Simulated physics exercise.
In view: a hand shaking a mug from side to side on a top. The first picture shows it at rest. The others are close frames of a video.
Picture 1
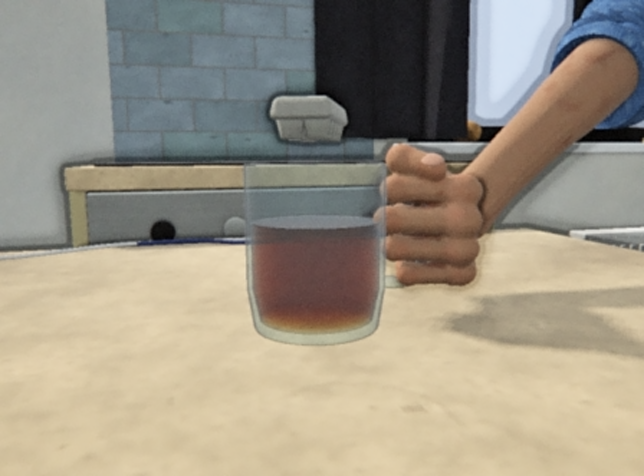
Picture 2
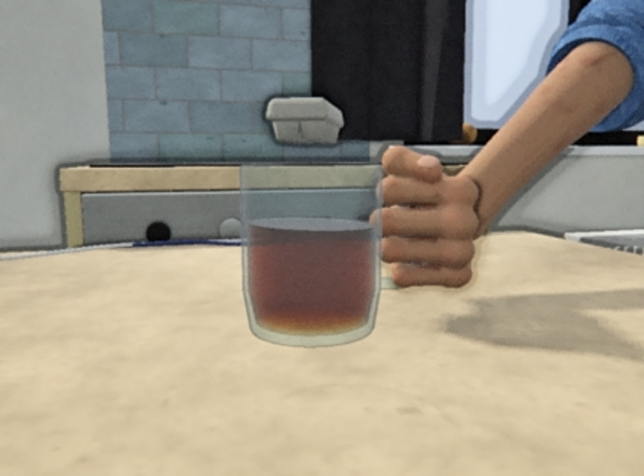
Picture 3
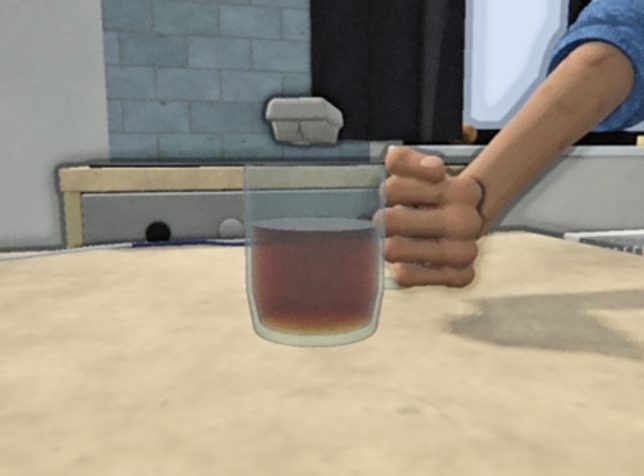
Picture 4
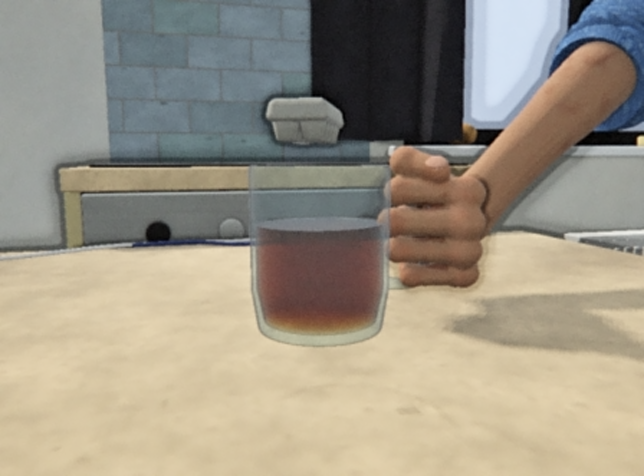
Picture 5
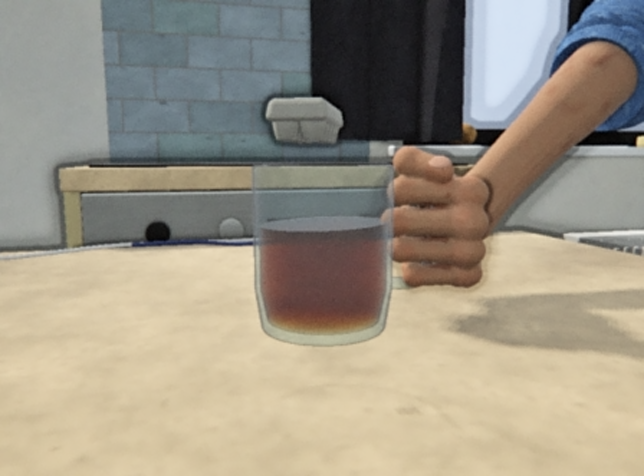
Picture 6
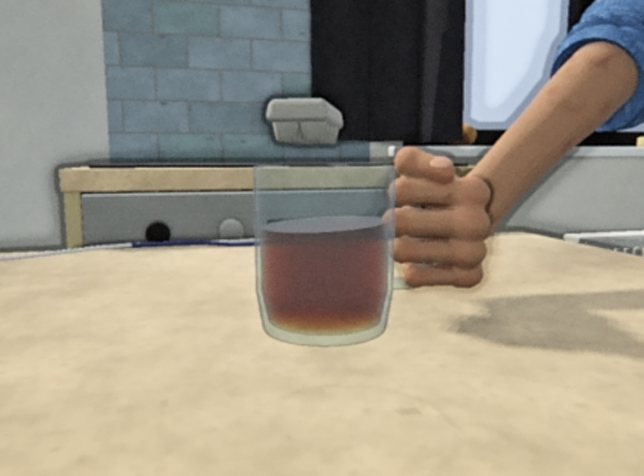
A hand gripped a clear mug of dark reddish-brown liquid above a pale countertop, shifting it slightly left and then a little to the right, while the liquid's surface stayed almost level.
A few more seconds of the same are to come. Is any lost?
As it turns out, it stays dry outside.
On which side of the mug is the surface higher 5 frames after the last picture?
To the left wall.
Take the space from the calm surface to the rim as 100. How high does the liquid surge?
Roughly 10 per cent.
Next, the highest wave so far stays far below the rim.
Finally, the highest wave so far stays far below the rim; nothing has left it.
